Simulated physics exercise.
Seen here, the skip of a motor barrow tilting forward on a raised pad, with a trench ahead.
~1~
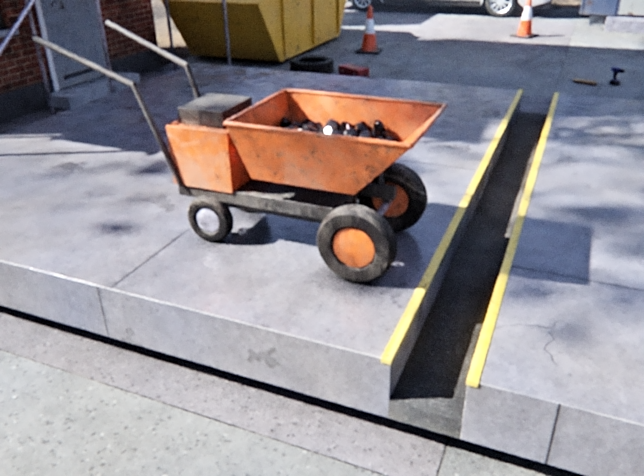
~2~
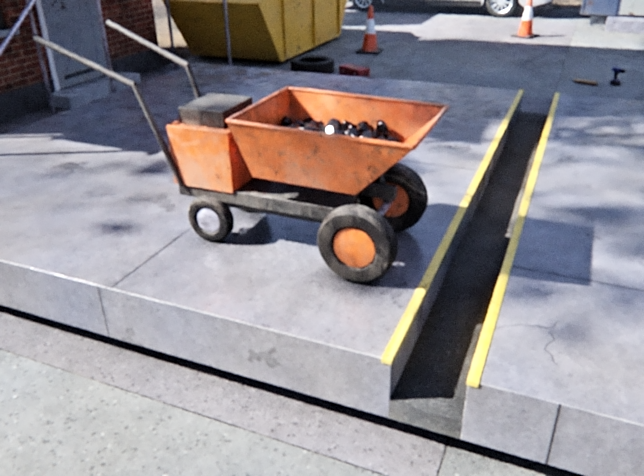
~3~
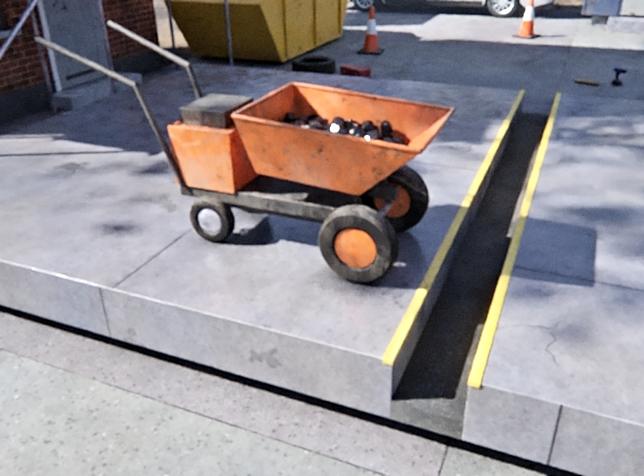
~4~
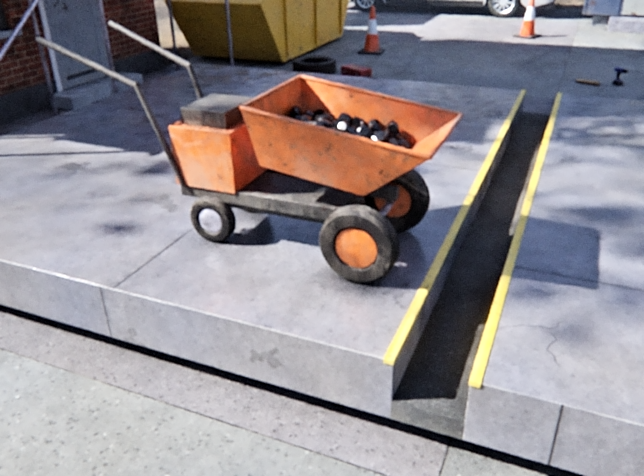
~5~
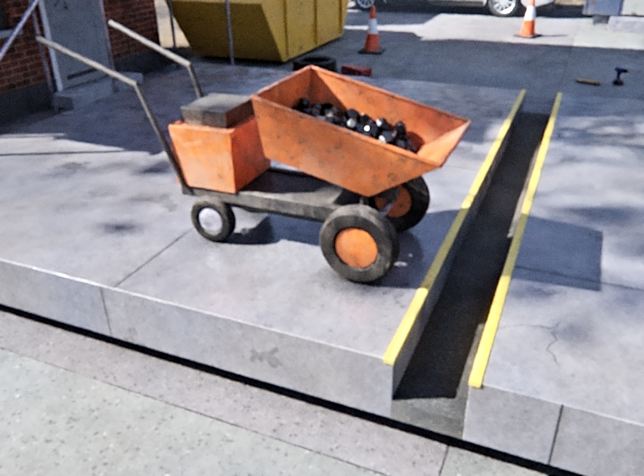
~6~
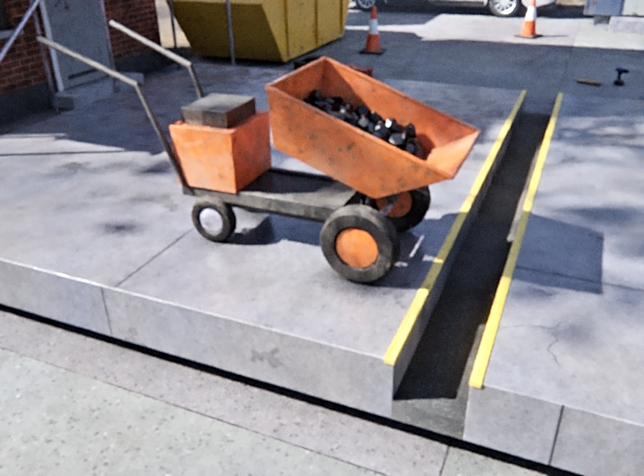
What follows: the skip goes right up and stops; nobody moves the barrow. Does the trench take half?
Between the edges lies under half of the load.
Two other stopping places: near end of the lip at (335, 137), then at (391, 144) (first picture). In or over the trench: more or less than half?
One: The larger part. Two: The larger part.
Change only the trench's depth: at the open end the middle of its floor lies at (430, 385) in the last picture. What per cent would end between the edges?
Close to 20 per cent.
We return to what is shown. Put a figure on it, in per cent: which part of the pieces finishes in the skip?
About 15 per cent.
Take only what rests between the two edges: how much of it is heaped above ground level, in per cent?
About 25 per cent.
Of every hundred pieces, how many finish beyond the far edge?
Near 60 %.
Soon after the last picture, skip tipped steeply; all in the skip.
A little later, skip tipped right over; most in the skip; a small part in or heaped over the trench; a small part beyond it.
Later still, skip tipped right over; about a quarter in the skip; about a quarter in or heaped over the trench; about two thirds beyond it.
By the end, skip tipped right over; about a quarter in the skip; about a quarter in or heaped over the trench; about two thirds beyond it.
